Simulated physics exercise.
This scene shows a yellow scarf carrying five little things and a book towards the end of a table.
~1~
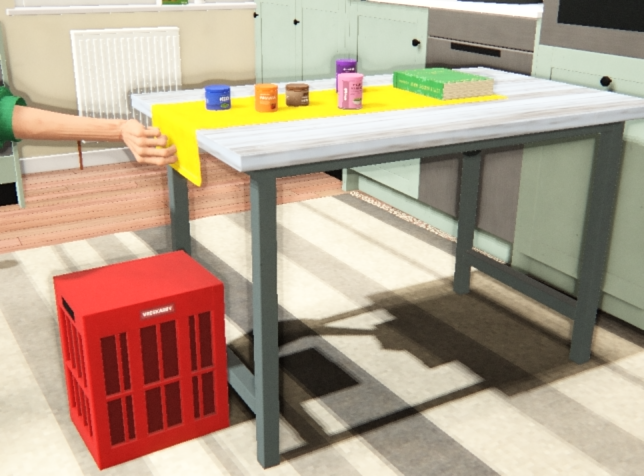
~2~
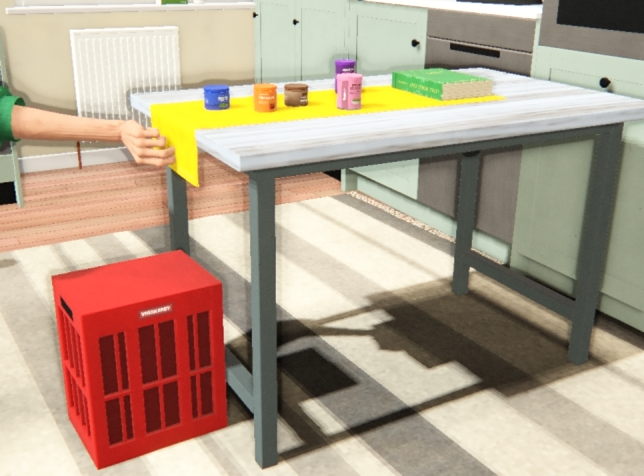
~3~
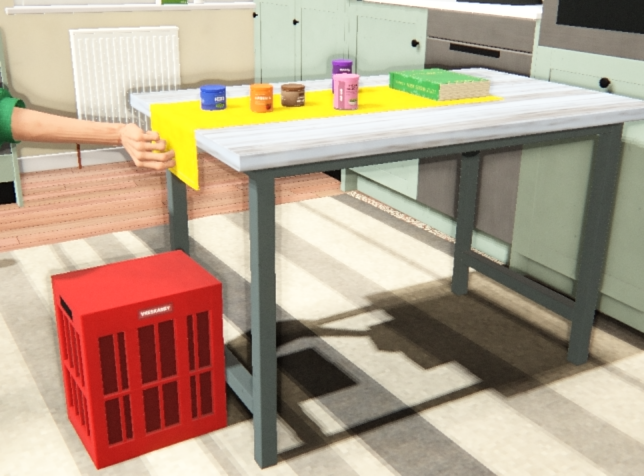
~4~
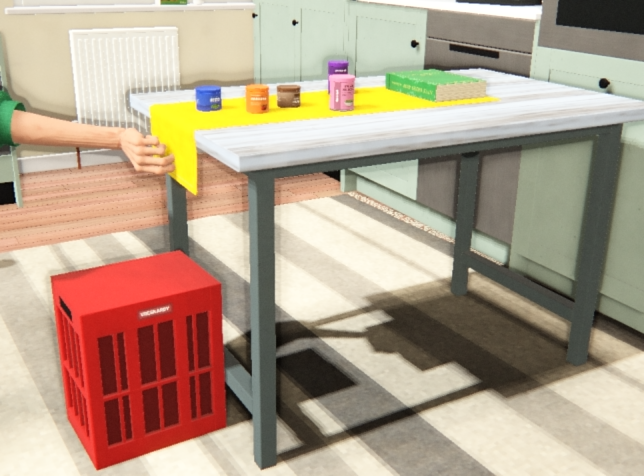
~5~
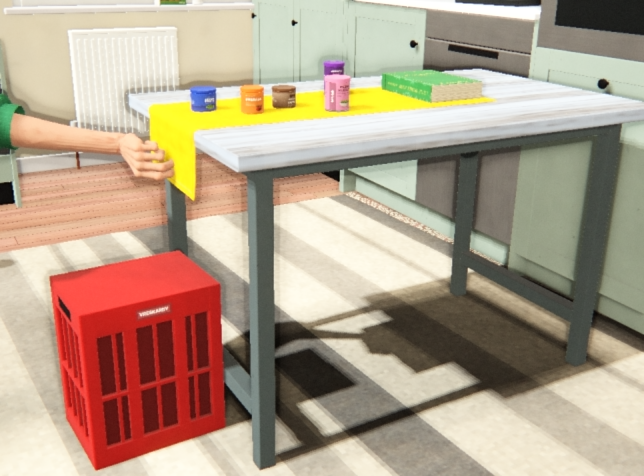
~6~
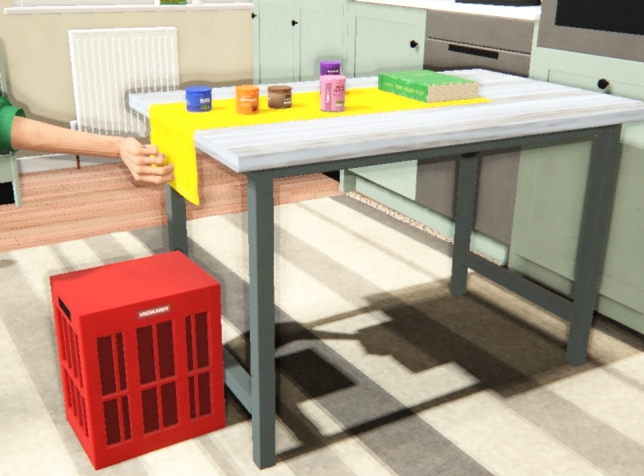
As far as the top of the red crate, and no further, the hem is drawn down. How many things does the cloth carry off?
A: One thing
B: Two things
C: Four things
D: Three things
Answer: B.
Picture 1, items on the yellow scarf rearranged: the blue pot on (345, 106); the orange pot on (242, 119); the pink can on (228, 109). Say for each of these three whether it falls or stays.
So the blue pot stays aboard, the orange pot leaves the top, and the pink can leaves the top.
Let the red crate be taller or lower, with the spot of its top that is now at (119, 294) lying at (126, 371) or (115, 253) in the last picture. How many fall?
For the first height 4, for the second 1.
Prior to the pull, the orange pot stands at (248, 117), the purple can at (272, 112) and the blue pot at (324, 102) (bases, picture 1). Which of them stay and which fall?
In the end the orange pot gets dislodged, while the purple can gets dislodged and the blue pot rides it out.
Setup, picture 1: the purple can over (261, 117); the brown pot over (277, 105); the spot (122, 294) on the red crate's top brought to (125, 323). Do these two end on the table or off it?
First the purple can: It ends off the top. Then the brown pot: It ends off the top.
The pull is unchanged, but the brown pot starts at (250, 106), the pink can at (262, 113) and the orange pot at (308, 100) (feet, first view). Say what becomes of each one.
Result - brown pot lost; pink can lost; orange pot retained.
Soon after, hem near (174, 220); all still up.
Then, hem near (174, 252); blue pot gone.
Further on, hem on the crate; blue pot and orange pot gone.
At rest, hem on the crate; blue pot and orange pot gone. It carries off two.
